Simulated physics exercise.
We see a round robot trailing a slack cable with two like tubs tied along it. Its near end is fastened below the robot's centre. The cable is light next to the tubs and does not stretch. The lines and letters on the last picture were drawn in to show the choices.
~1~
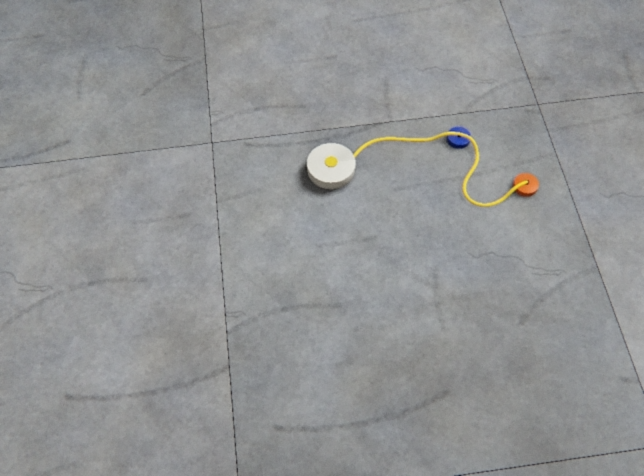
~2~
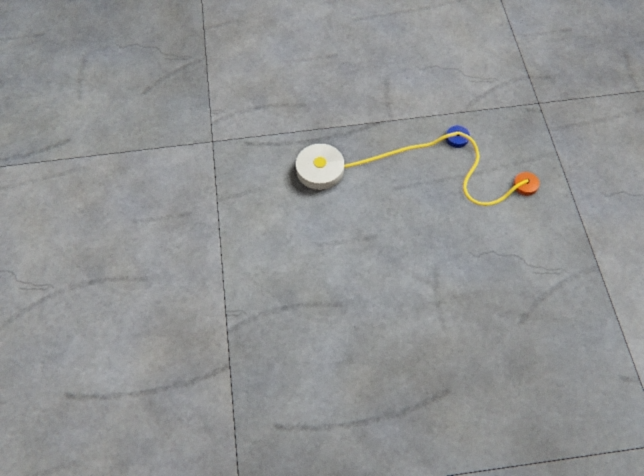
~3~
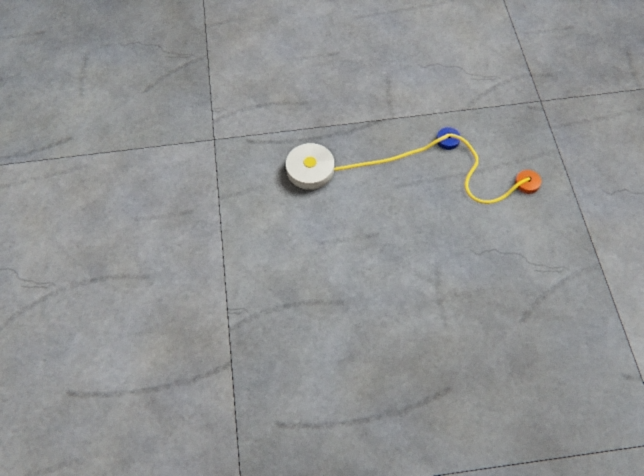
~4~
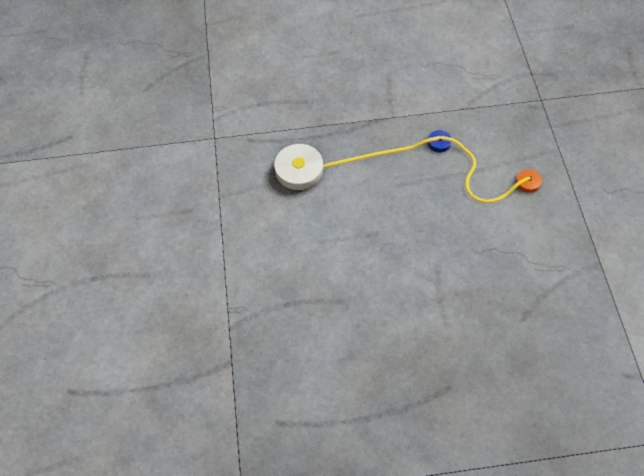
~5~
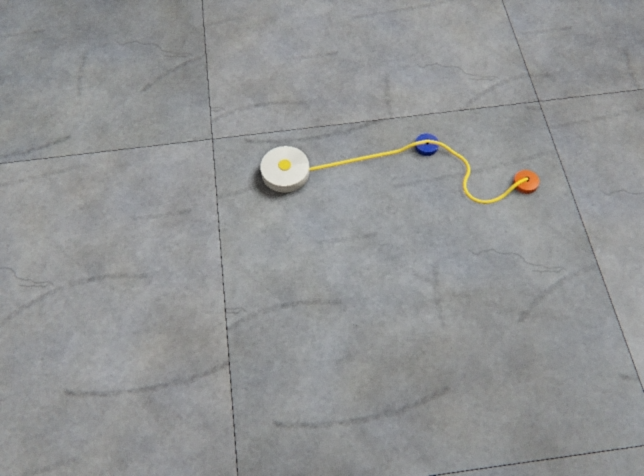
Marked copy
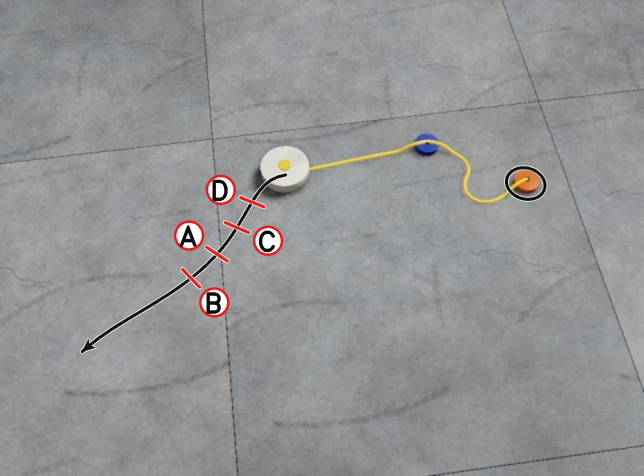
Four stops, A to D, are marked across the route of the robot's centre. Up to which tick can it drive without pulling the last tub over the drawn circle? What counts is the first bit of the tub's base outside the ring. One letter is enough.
Stop at C.
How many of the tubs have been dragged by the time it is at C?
By then, one.
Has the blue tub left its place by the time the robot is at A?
Yes.
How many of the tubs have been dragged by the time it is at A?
By then, two.
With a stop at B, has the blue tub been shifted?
By then, yes.
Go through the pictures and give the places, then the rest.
Blue tub (459, 137); robot (331, 167); orange tub (526, 184), in the first picture.
Robot (320, 167); blue tub (458, 136); orange tub (527, 183), in the second picture.
Robot (310, 167); blue tub (449, 138); orange tub (529, 181), in the third picture.
Robot (299, 168); blue tub (440, 140); orange tub (529, 180), in the fourth picture.
Robot (285, 170); blue tub (427, 144); orange tub (527, 181), in the fifth picture.
On the copy, A at (217, 254); B at (191, 278); C at (237, 228); D at (252, 202); the ring at (526, 183); the route from (286, 175) via (201, 270) to (82, 352).
On C. First, robot (262, 183); orange tub (527, 181); blue tub (403, 150).
Then, robot (247, 204); orange tub (527, 181); blue tub (385, 157).
Finally, robot (236, 223); orange tub (526, 181); blue tub (371, 167); the ringed tub at the far end is still in its ring.
By contrast, A drags the last tub to (507, 180); B drags the last tub to (482, 182); D is safe but short.
